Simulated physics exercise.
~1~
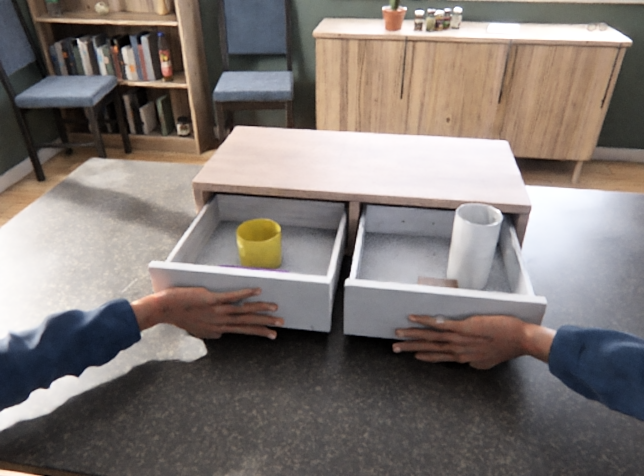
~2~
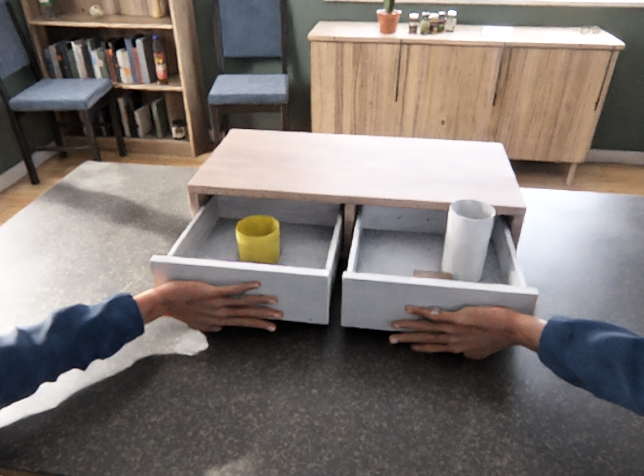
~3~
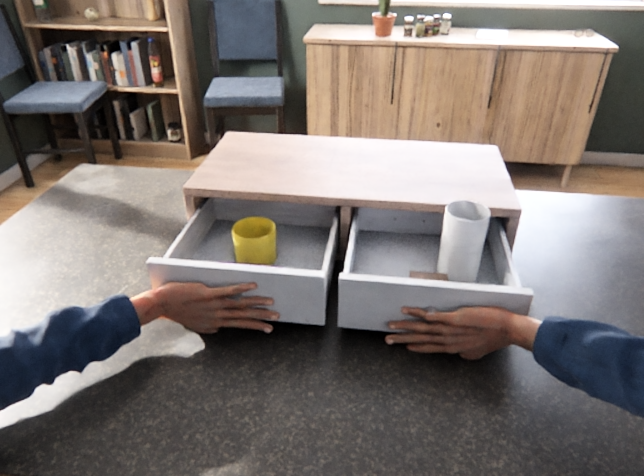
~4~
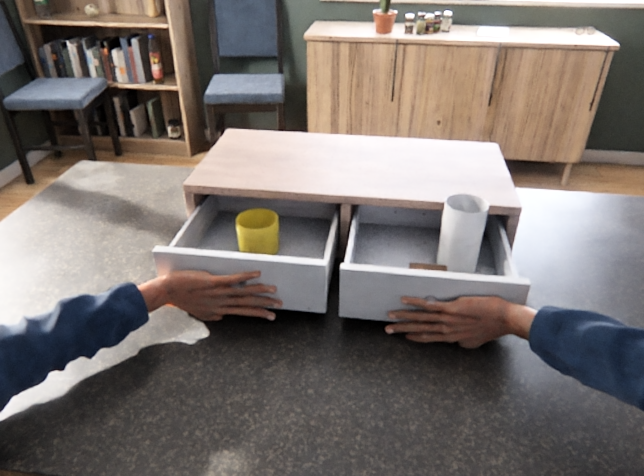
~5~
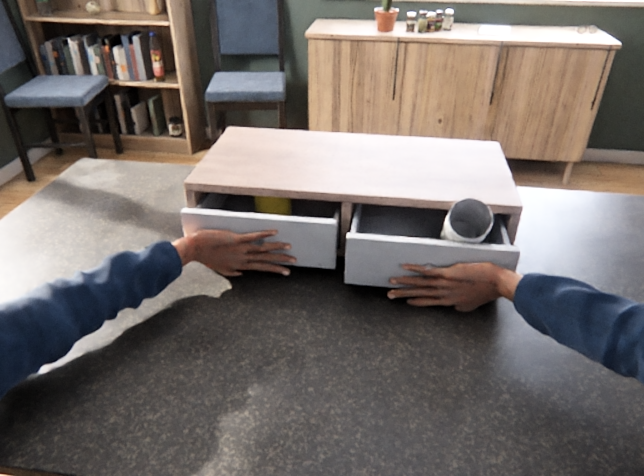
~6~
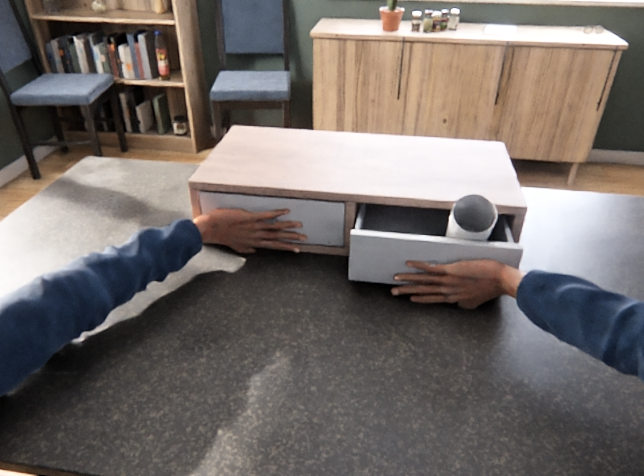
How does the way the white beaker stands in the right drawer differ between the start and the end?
At the start the white beaker stands upright in the right drawer. By the end it is leaning over, with its open top tipped towards the viewer.
